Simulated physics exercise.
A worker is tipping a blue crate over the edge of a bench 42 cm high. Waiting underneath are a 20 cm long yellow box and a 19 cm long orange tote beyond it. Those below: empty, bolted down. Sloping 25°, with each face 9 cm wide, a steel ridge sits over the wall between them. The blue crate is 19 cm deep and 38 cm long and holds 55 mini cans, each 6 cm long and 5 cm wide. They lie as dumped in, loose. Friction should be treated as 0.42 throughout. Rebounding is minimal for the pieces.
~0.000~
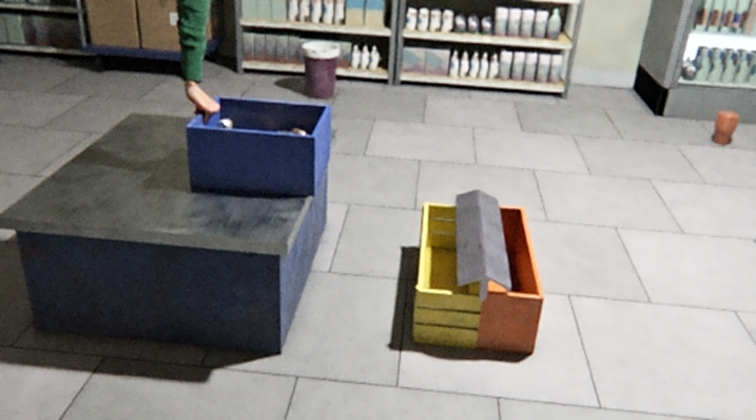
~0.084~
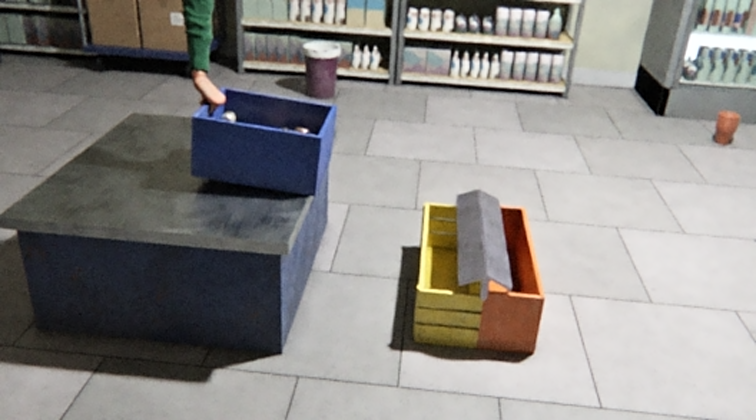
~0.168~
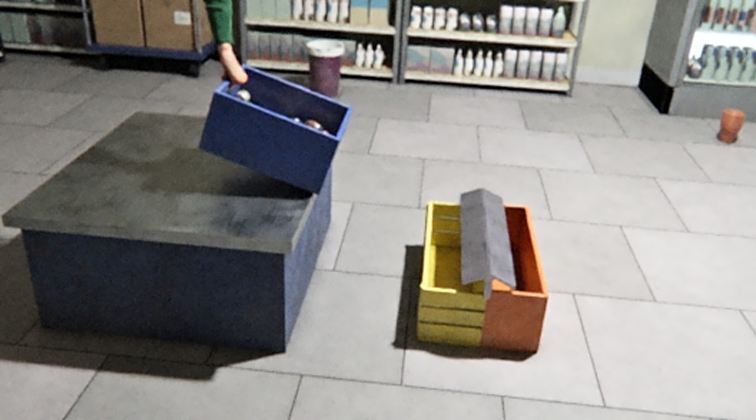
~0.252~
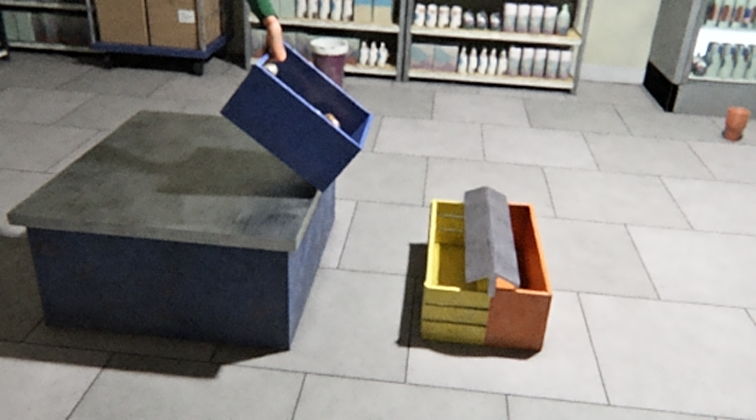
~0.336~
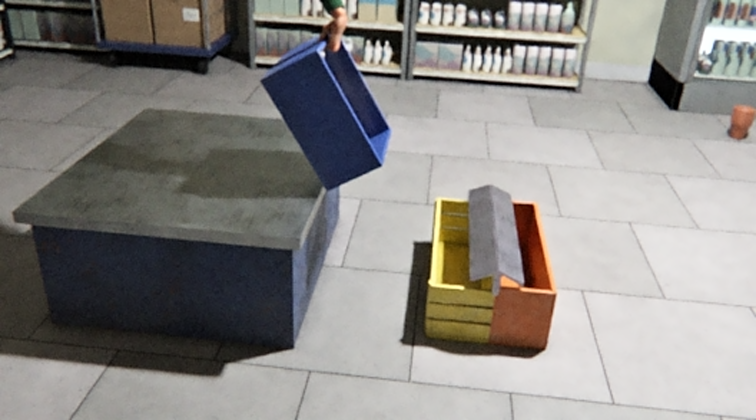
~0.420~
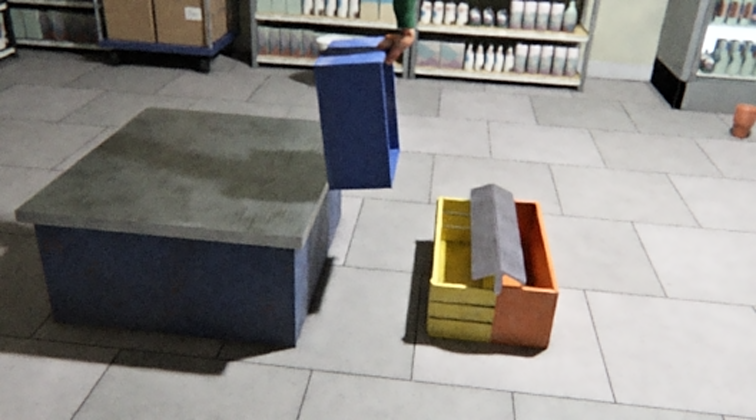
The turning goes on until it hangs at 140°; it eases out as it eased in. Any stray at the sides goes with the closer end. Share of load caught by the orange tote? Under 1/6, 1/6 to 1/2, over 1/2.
Honestly, a share lower than a sixth lands there.
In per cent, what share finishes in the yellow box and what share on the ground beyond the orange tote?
Result: Near 35 % and near 10 %.
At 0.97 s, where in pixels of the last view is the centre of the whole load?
Centre estimate - approximately (427, 269).
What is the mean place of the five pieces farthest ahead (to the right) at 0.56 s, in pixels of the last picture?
I'd put them at about (439, 117).
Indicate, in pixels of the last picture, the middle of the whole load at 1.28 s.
At about (425, 273).
After 0.56 s, tilt 118°; 53 still in the blue crate and 2 in the air.
After 0.73 s, tilt 140°; 7 still in the blue crate, 12 in the yellow box, 1 in the orange tote, 5 on the ground short of the yellow box and 30 in the air.
After 0.97 s, tilt 140°; 18 in the yellow box, 2 in the orange tote, 24 on the ground short of the yellow box, 1 on the ground beyond the orange tote and 10 in the air.
Outcome (at 1.28 s), 18 in the yellow box, 3 in the orange tote, 28 on the ground short of the yellow box and 6 on the ground beyond the orange tote. Asked share, 3 of 55, 5 per cent.
